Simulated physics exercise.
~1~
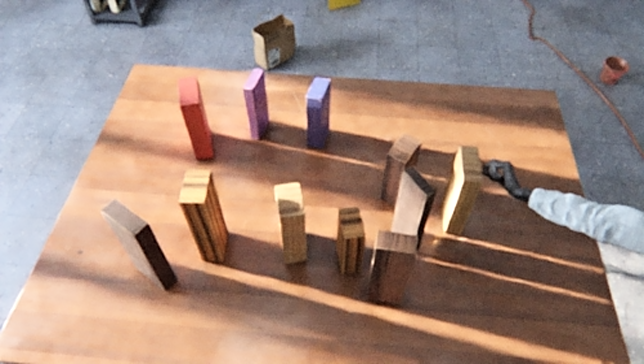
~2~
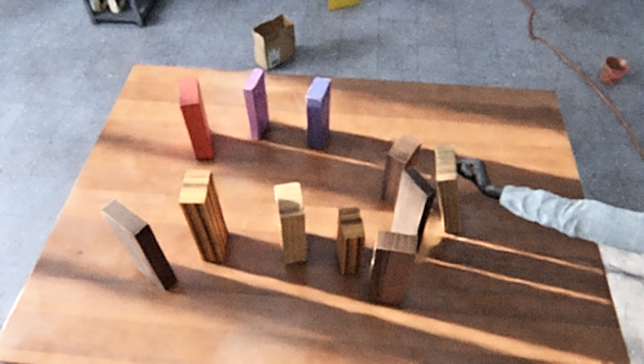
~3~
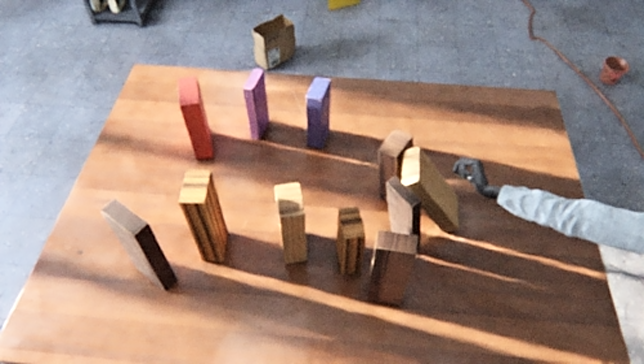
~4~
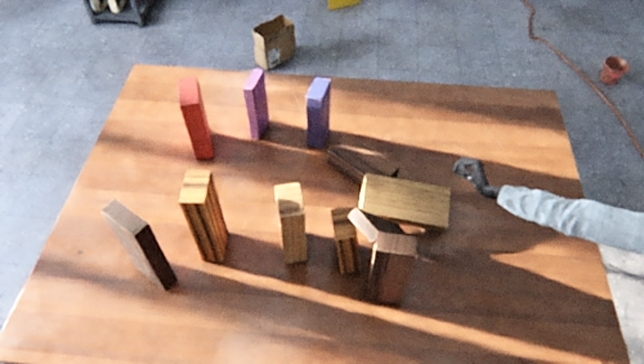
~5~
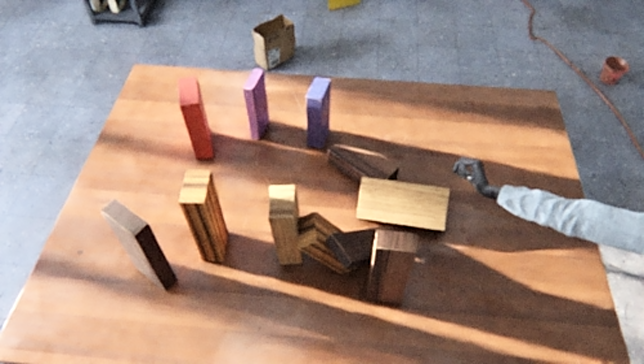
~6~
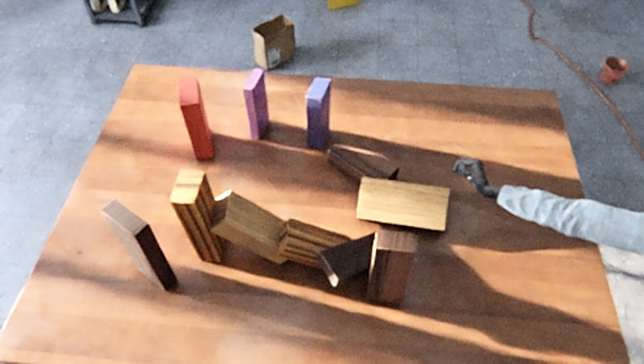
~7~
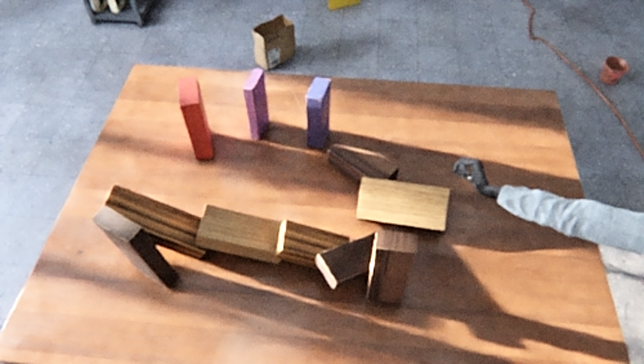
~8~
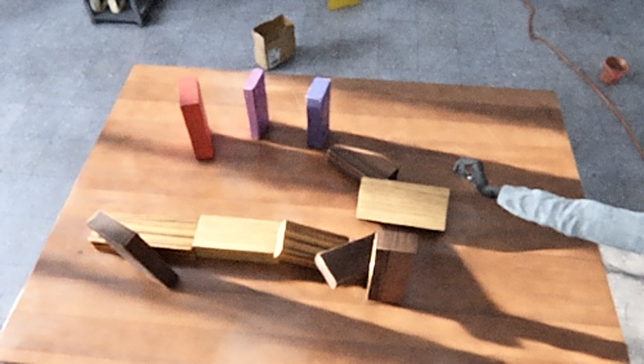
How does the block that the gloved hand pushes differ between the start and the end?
At the start the block stands upright beside the hand. By the end it is lying on its side on the table.
